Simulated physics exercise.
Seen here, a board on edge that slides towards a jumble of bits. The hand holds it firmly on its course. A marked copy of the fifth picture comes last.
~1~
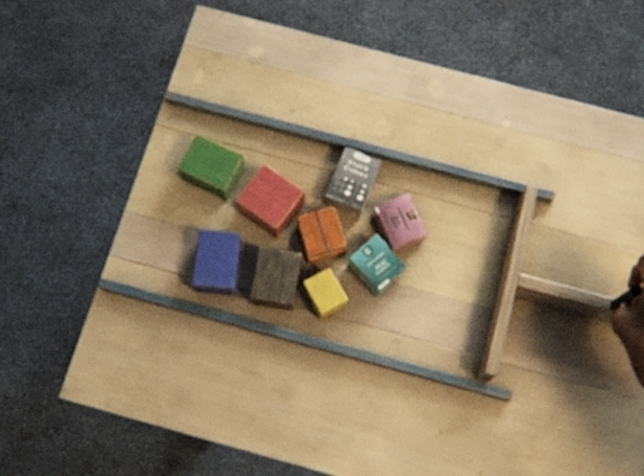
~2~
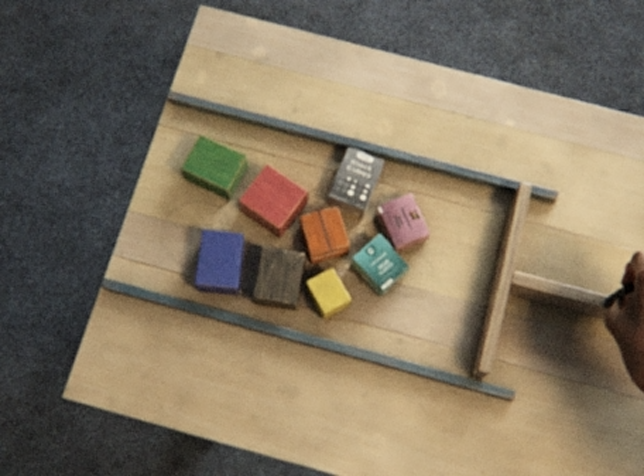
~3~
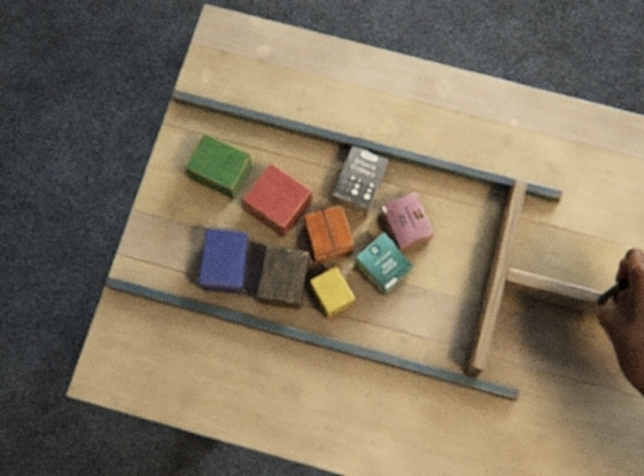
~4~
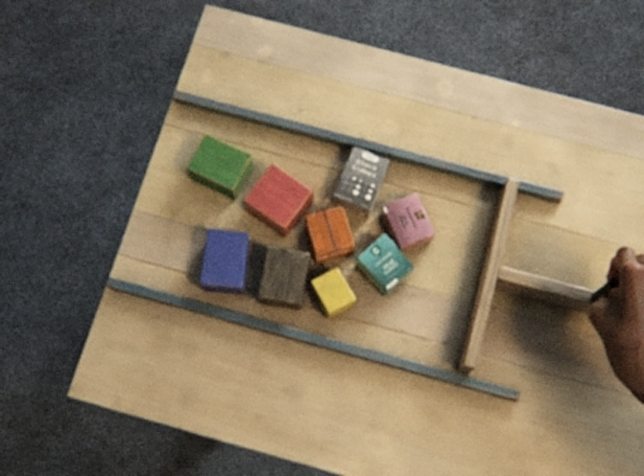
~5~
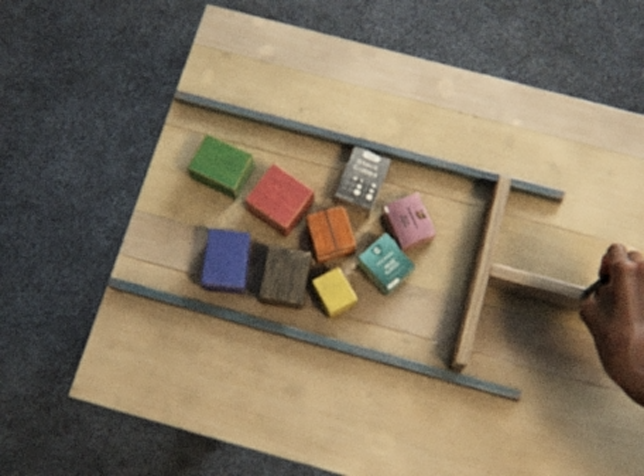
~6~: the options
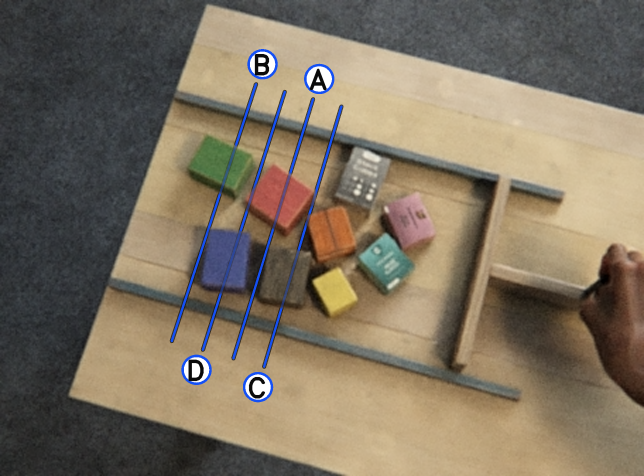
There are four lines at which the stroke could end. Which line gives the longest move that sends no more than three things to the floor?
Stop at B.
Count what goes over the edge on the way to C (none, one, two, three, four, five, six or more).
By then, none.
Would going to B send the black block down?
No.
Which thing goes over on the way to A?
The green block goes over.
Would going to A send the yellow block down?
No.
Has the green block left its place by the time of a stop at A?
Yes.
On the marked copy, A at (275, 223); B at (216, 207); C at (304, 231); D at (246, 215).
With B. Early on, board (387, 241); red block (275, 196); yellow block (329, 301).
Further on, board (292, 216); green block (167, 129); blue block (160, 250).
At the end, board (217, 195); green block over the edge; blue block over the edge; three fallen.
As for the rest, A is within the limit but short; C is within the limit but short; D is within the limit but short.
